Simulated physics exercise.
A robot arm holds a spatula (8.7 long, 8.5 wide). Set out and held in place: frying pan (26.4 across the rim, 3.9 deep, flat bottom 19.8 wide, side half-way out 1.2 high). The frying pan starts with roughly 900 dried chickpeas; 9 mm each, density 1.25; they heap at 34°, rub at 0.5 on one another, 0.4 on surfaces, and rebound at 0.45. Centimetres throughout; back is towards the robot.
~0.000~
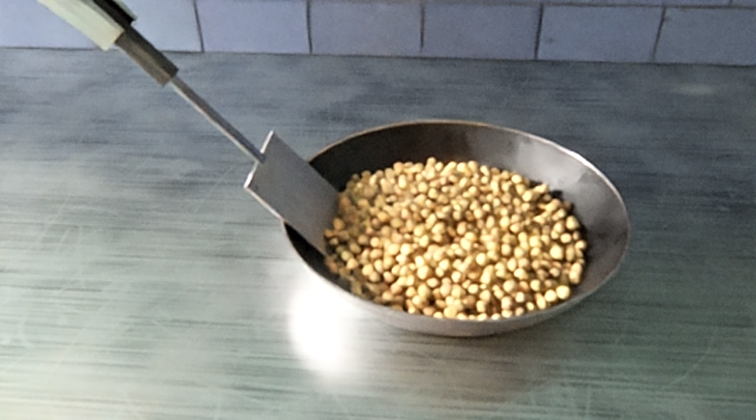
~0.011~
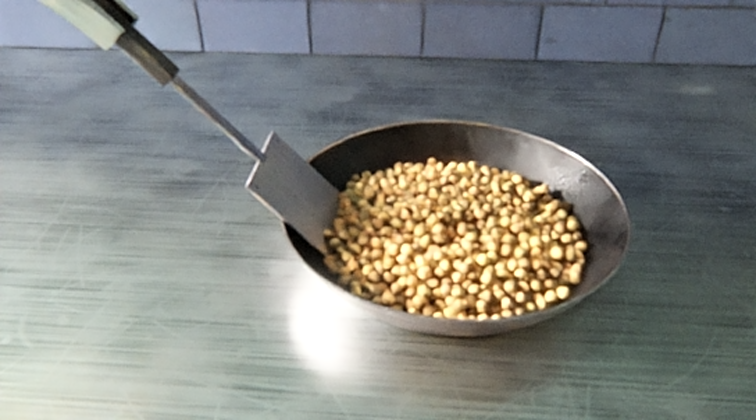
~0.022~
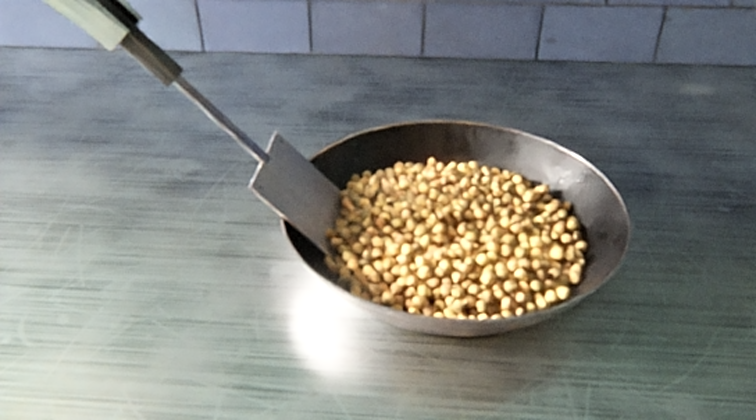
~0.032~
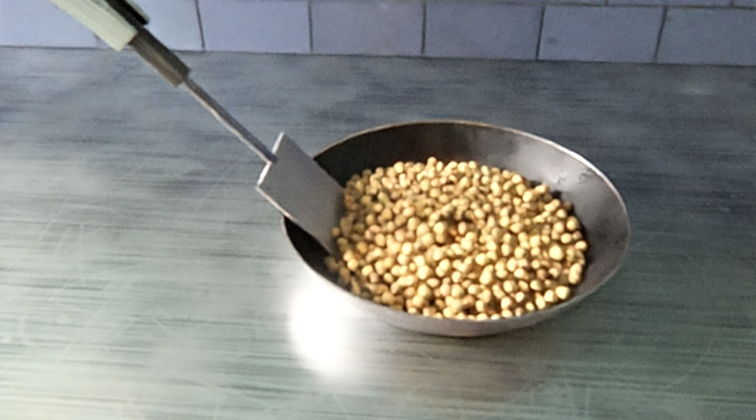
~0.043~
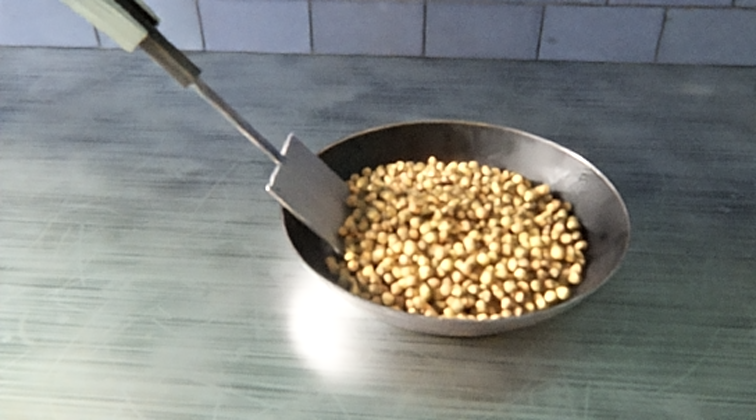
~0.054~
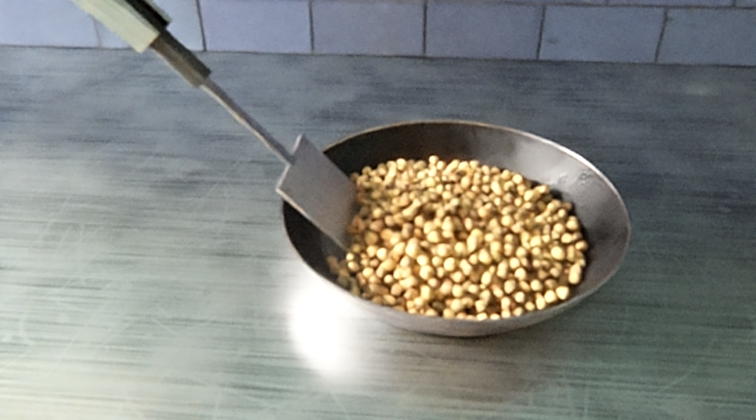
The clip opens on a dark metal frying pan heaped with pale dried chickpeas on a brushed, greenish-grey surface, with a spatula angled down into its left side. The spatula holds nearly still, then slides slightly to the right against the chickpeas, which shift a little while the pan stays in place.
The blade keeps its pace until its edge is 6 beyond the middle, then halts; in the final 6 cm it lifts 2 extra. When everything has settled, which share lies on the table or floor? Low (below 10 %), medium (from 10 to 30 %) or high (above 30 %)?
Answer: Low; below 10 % of the dried chickpeas finish on the table or floor.
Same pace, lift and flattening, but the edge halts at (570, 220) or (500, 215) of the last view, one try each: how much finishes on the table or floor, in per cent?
About 15 and 0 per cent.
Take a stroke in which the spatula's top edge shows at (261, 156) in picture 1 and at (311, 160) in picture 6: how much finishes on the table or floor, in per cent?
Some 10 per cent.
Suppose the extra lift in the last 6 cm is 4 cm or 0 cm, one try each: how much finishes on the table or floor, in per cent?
About 5 and 5 per cent.
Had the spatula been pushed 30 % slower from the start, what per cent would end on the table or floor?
It would be near 0 per cent.
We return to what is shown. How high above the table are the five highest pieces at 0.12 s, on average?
About 5 cm.
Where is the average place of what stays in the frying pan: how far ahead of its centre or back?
Roughly 4.5 cm ahead.
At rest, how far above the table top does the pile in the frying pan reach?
About 5.0 cm.
After 0.12 s, sloping 48°, highest piece 5 above the table; 900 in the frying pan.
After 0.19 s, sloping 48°, highest piece 6 above the table; 900 in the frying pan.
After 0.42 s, sloping 48°, highest piece 5 above the table; 894 in the frying pan, 4 on the table or floor, 2 on the blade or in flight.
After 1.47 s, sloping 48°, highest piece 5 above the table; 893 in the frying pan, 7 on the table or floor.
At rest, 893 in the frying pan, 7 on the table or floor. That is 1 % on the table or floor.
